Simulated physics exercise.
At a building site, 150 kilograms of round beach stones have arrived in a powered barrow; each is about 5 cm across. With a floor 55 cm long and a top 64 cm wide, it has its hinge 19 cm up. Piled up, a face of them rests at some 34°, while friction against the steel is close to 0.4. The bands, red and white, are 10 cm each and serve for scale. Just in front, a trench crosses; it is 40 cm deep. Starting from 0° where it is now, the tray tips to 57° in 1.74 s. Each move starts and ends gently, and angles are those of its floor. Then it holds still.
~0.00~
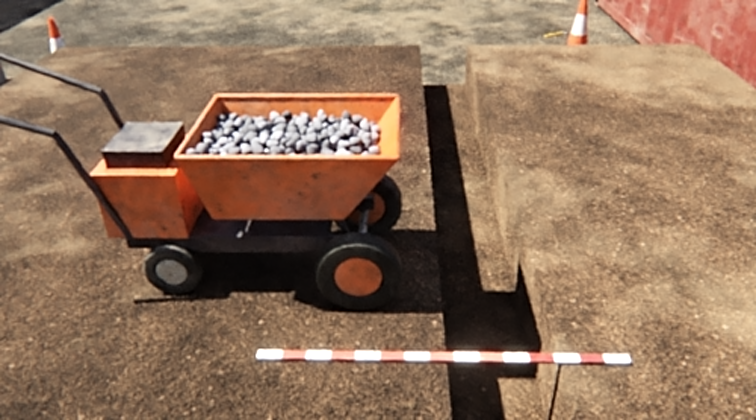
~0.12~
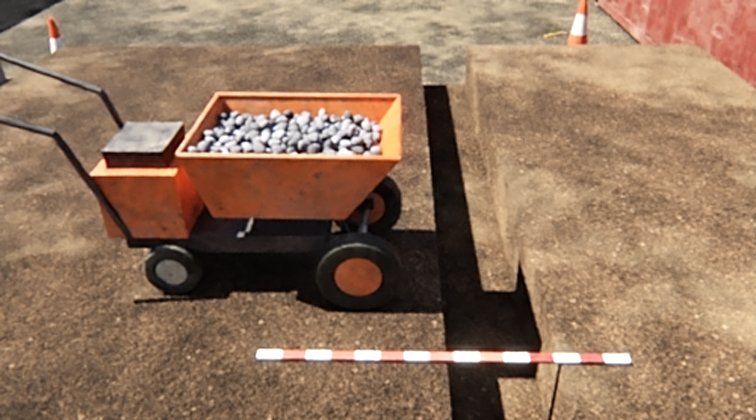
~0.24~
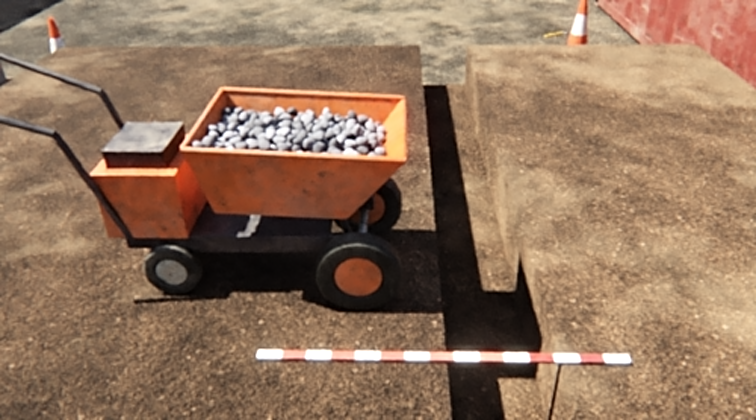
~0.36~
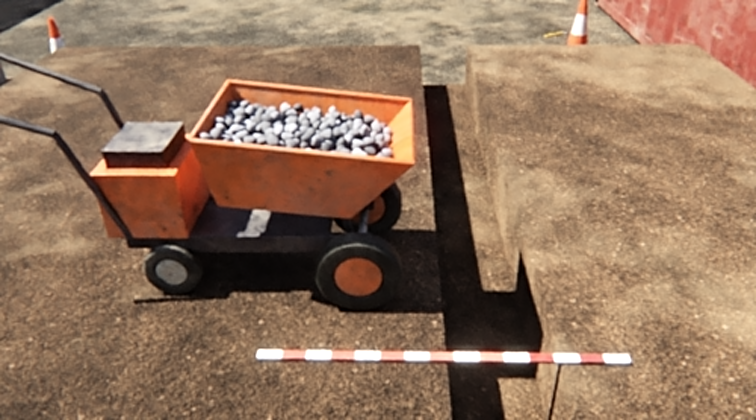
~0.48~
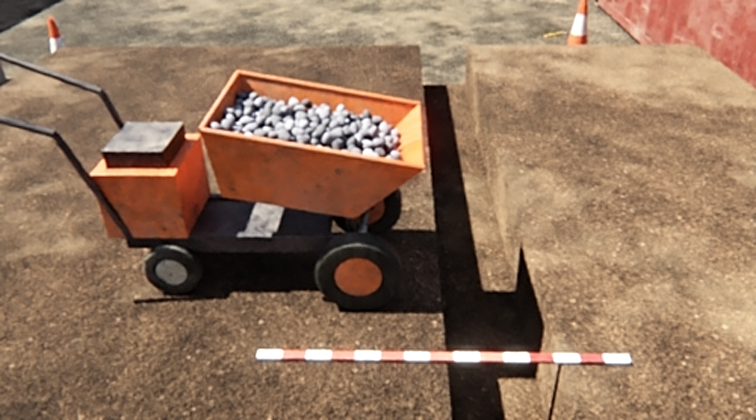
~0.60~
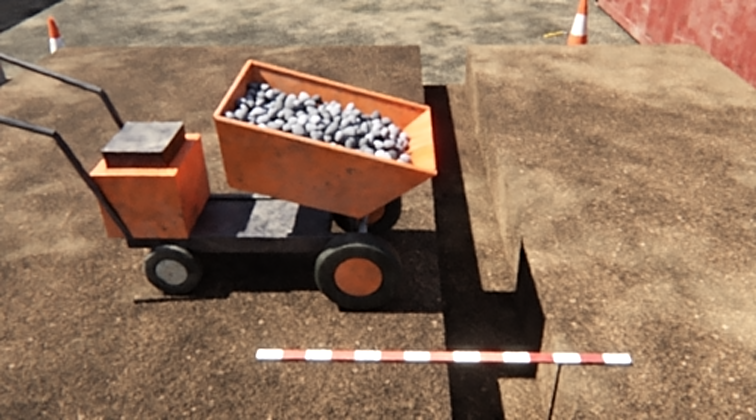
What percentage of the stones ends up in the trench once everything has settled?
About 51 per cent.
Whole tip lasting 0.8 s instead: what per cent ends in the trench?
That would give about 40 percent.
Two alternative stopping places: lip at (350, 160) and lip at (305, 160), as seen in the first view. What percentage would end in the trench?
The first gives about 65 percent and the second about 55 percent.
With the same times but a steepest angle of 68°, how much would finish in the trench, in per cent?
About 70 per cent would end up in the trench.
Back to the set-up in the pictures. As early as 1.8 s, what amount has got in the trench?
Some 15 per cent.
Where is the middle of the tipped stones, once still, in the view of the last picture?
Roughly at (503, 322).
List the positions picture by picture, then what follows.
The tray is at 0°, its lip at (398, 158); the top of the load is at (305, 127), in the first picture.
The tray is at 1°, its lip at (400, 159); the top of the load is at (302, 126); the stones move at 0.1 m/s on average, in the second picture.
Lip at (405, 161), floor tilted 3°, highest stones at (263, 124); the stones move at 0.2 m/s on average, in the third picture.
The tray is at 6°, its lip at (414, 163); the top of the load is at (250, 115); the stones move at 0.3 m/s on average, in the fourth picture.
Lip at (424, 168), floor tilted 11°, highest stones at (255, 106); the stones move at 0.4 m/s on average, in the fifth picture.
Lip at (436, 174), floor tilted 16°, highest stones at (255, 95); the stones move at 0.4 m/s on average, in the sixth picture.
After 1.3 s the floor is at 48°; 100 % in the tray; the foremost stones are at (477, 194).
After 1.8 s the floor is at 57°; 80 % in the tray, 16 % in the trench, 4 % past the trench; the foremost stones are at (571, 271).
After 2.2 s the floor is at 57°; 61 % in the tray, 27 % in the trench, 13 % past the trench; the foremost stones are at (636, 282).
After 4.1 s the floor is at 57°; 34 % in the tray, 51 % in the trench, 14 % past the trench; the foremost stones are at (695, 292).
